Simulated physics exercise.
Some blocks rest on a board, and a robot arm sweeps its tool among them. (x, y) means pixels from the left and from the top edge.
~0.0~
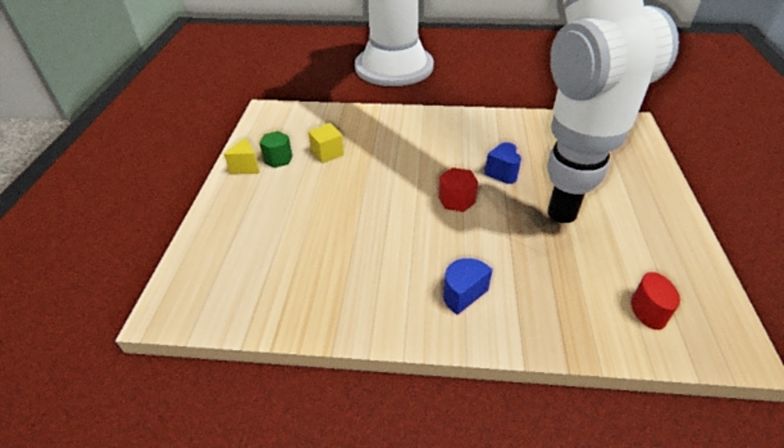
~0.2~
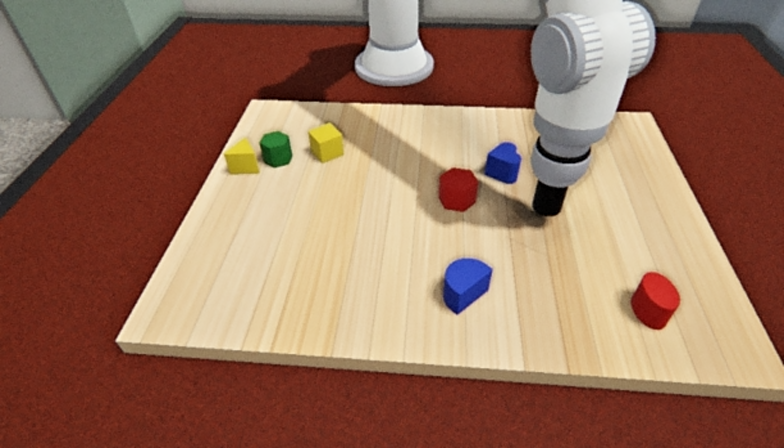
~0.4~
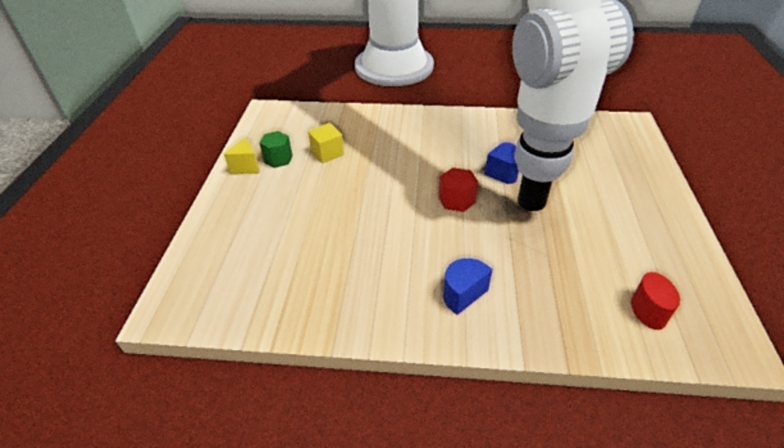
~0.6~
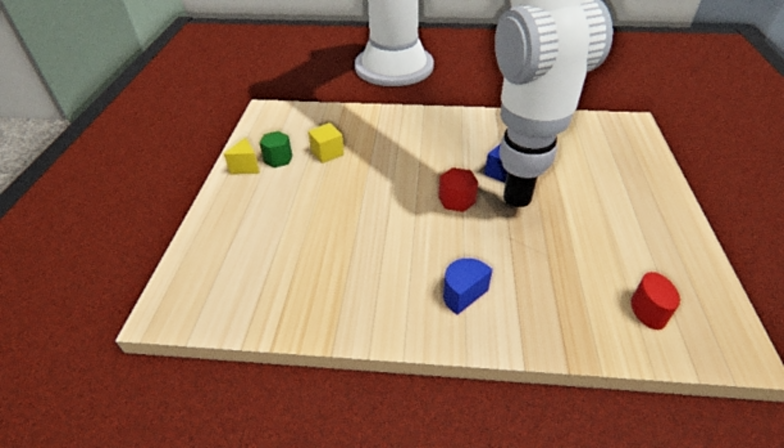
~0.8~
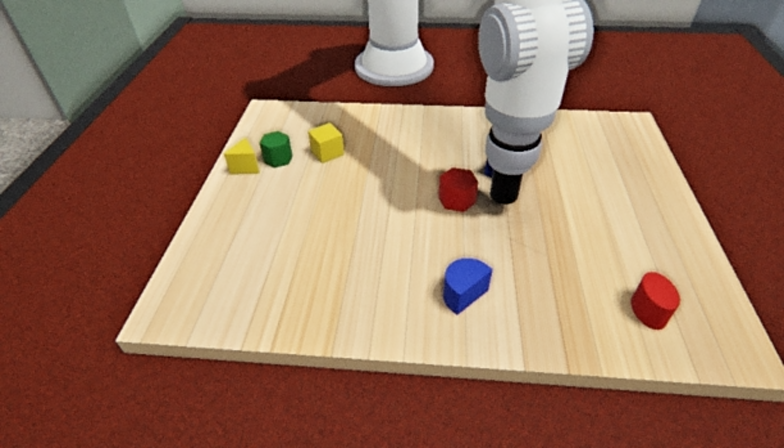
To begin with, a robot arm holds its black-tipped tool over the right side of a wooden board, just right of a blue block and a red hexagonal one. The arm glides slowly left, passing in front of the blue block and mostly hiding it, while the blocks stay still.
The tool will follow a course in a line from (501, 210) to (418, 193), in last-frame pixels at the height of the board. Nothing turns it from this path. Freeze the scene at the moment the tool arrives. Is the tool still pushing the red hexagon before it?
The answer is yes.
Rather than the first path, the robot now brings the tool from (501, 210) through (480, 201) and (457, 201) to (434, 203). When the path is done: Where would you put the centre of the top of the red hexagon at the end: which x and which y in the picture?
In the picture, that point is around (405, 173).
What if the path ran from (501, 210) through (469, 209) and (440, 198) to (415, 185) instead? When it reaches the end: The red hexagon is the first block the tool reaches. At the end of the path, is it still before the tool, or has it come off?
The red hexagon stays in front.
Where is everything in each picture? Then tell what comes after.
Lower end of the tool (562, 214), tops of blocks, red hexagon (459, 178), blue heart (506, 152), in the first frame.
Tool (547, 207), blocks as before, in the second frame.
Tool (532, 202), blocks as before, in the third frame.
Tool (517, 198), blocks as before, in the fourth frame.
Tool (504, 196), red hexagon (459, 178), blue heart hidden, in the fifth frame.
The first path, step by step. One third of the way, tool (474, 190); red hexagon (443, 175).
Two thirds of the way, tool (446, 184); red hexagon (414, 171).
At the end, tool (419, 179); red hexagon (387, 169), turned 20° anticlockwise; blue heart not moved.
